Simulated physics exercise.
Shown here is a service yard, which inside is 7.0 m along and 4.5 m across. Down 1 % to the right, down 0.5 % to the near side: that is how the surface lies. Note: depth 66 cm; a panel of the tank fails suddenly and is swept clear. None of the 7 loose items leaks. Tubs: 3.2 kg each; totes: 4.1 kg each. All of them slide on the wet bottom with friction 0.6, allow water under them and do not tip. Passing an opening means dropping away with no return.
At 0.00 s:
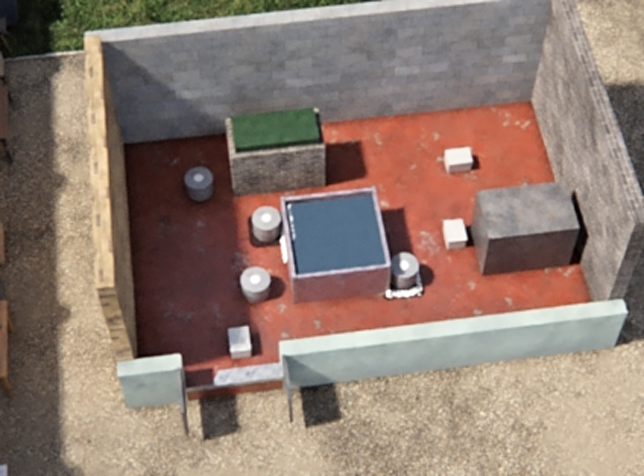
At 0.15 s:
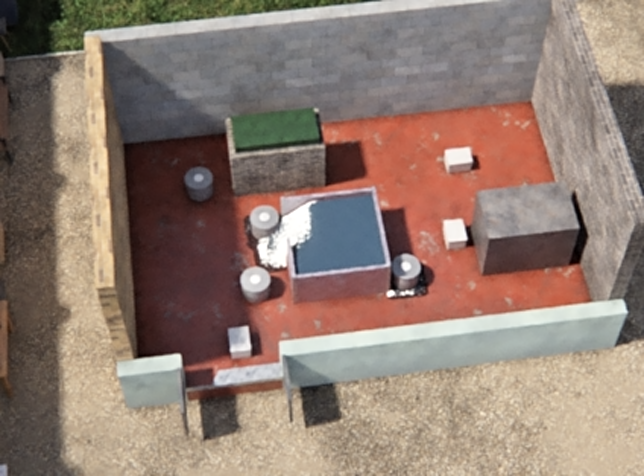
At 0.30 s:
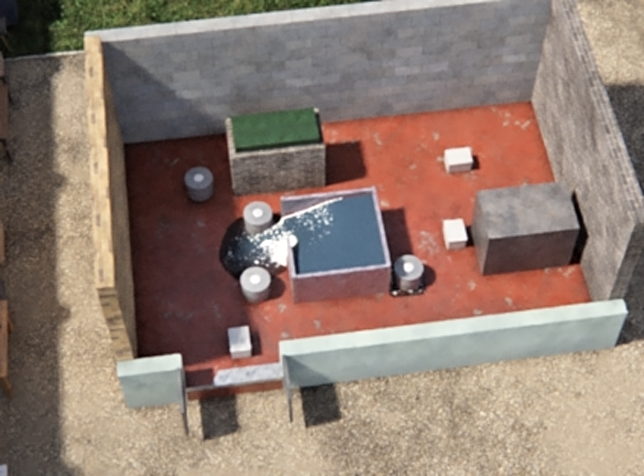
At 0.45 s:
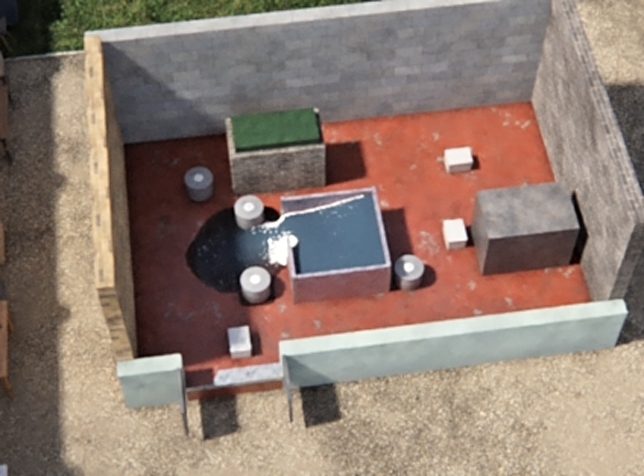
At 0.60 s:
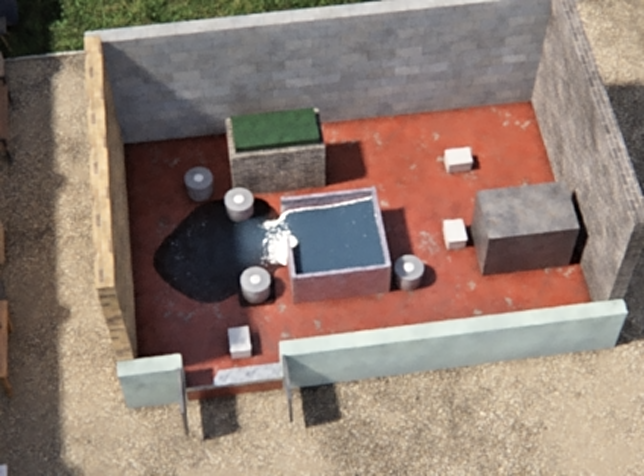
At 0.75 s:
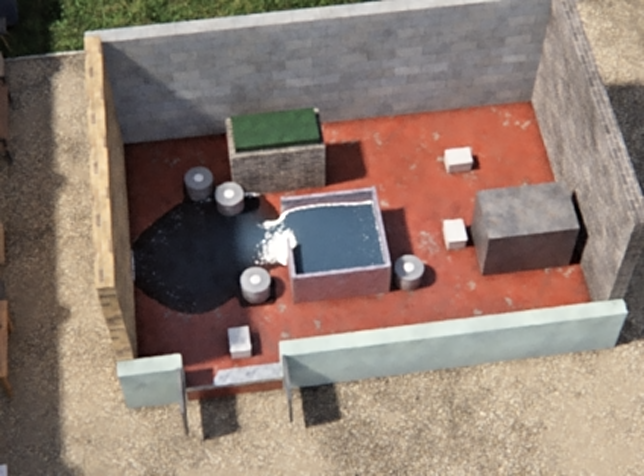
The big square tank in the walled yard burst open on its left side, and water gushed out and spread in a dark pool across the red floor, pushing one round tub back toward another.
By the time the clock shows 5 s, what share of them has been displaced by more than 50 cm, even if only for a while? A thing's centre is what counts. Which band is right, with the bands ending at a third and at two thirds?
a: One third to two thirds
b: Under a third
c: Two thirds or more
The answer is a.
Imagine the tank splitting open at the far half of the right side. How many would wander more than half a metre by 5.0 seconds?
The count would be 1.
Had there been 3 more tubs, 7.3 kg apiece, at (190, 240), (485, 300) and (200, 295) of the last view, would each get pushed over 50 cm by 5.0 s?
In order: Beyond it, within it, beyond it.
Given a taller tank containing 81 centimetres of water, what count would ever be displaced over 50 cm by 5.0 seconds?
Then the count would be 3.
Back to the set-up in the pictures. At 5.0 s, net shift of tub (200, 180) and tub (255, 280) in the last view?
Going in order, that's 30 cm for one and 20 cm for the other.
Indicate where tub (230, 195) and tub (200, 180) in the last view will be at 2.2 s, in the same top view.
Roughly (135, 142), then roughly (163, 136).
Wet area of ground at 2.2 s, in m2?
Somewhere around 11.0 m2, roughly.
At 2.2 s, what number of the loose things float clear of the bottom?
That would be 2 of them.
After 1.1 s 1 of 7 are over 50 cm from their spots; 1 afloat.
After 2.2 s 2 of 7 are over 50 cm from their spots; 2 afloat.
After 3.5 s 3 of 7 are over 50 cm from their spots; 2 afloat.
After 5.0 s 2 of 7 are over 50 cm from their spots, and 3 have been at some point; 2 afloat.
